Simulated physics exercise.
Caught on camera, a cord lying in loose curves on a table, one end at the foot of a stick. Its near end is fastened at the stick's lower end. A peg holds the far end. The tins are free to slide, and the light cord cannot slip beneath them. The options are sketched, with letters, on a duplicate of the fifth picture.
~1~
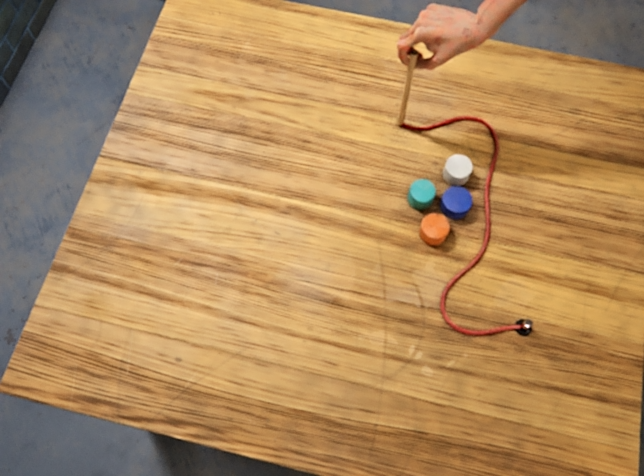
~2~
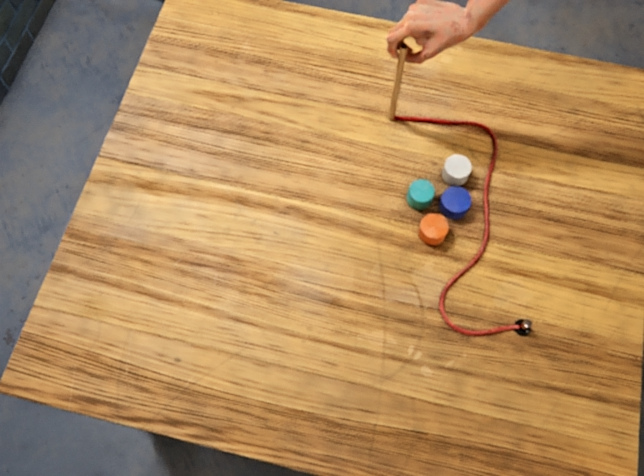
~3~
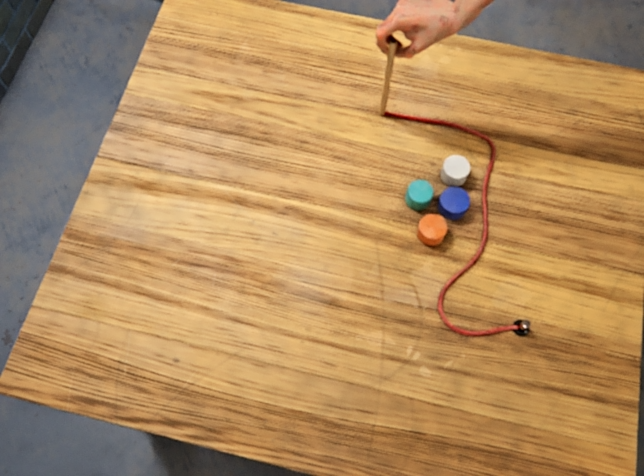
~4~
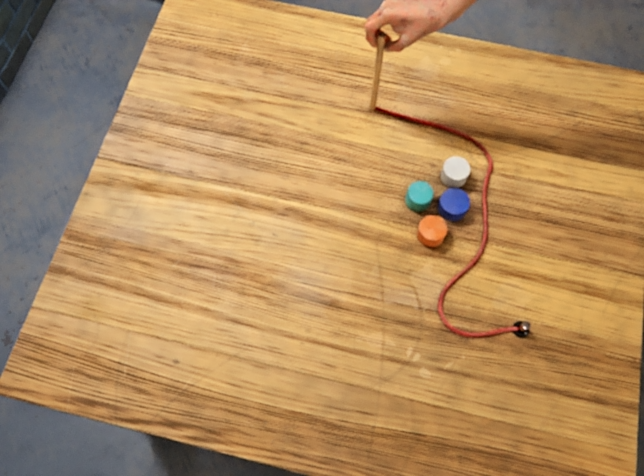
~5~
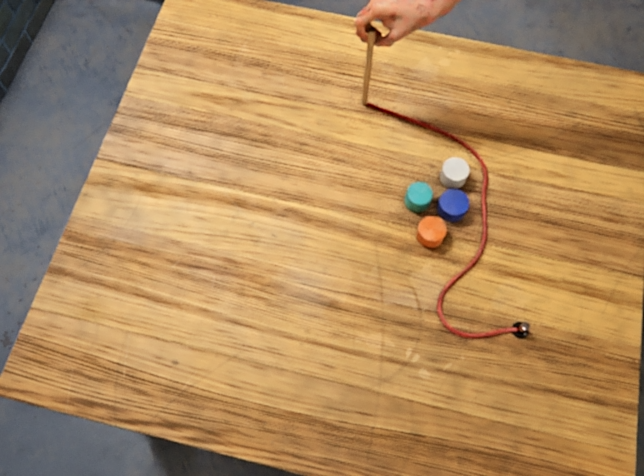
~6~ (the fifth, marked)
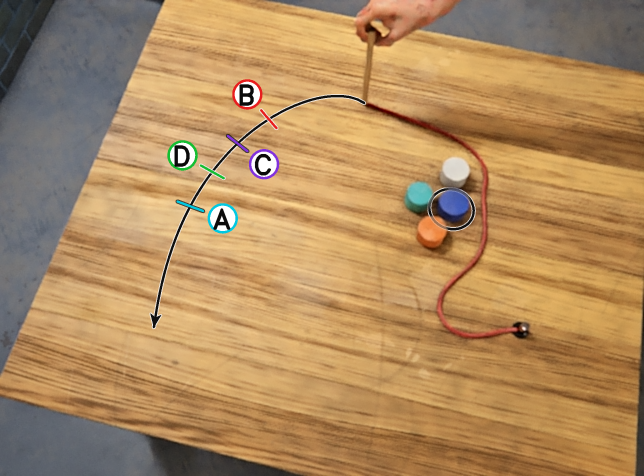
A hand holding a stick slowly drew one end of a curvy red cord up and to the left across a wooden table, while the four colored tins beside the cord barely moved.
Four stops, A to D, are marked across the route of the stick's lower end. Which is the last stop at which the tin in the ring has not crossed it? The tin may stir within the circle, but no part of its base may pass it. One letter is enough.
The farthest safe stop is D.
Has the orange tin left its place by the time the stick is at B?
By then, no.
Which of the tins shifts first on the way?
The white tin.
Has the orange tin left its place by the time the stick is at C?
No.
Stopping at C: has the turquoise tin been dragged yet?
No.
On the marked copy, A at (190, 206); B at (269, 119); C at (238, 144); D at (212, 172); the ring at (451, 209); the route from (364, 103) via (220, 162) to (154, 327).
With D. Early on, foot of the stick (304, 103); blue tin (453, 206).
Further on, foot of the stick (250, 134); blue tin (453, 206).
At the end, foot of the stick (212, 172); blue tin (453, 206); white tin (435, 186); turquoise tin (415, 200); the blue tin is still in its ring.
As for the rest, A drags the ringed tin to (447, 214); B is safe but short; C is safe but short.
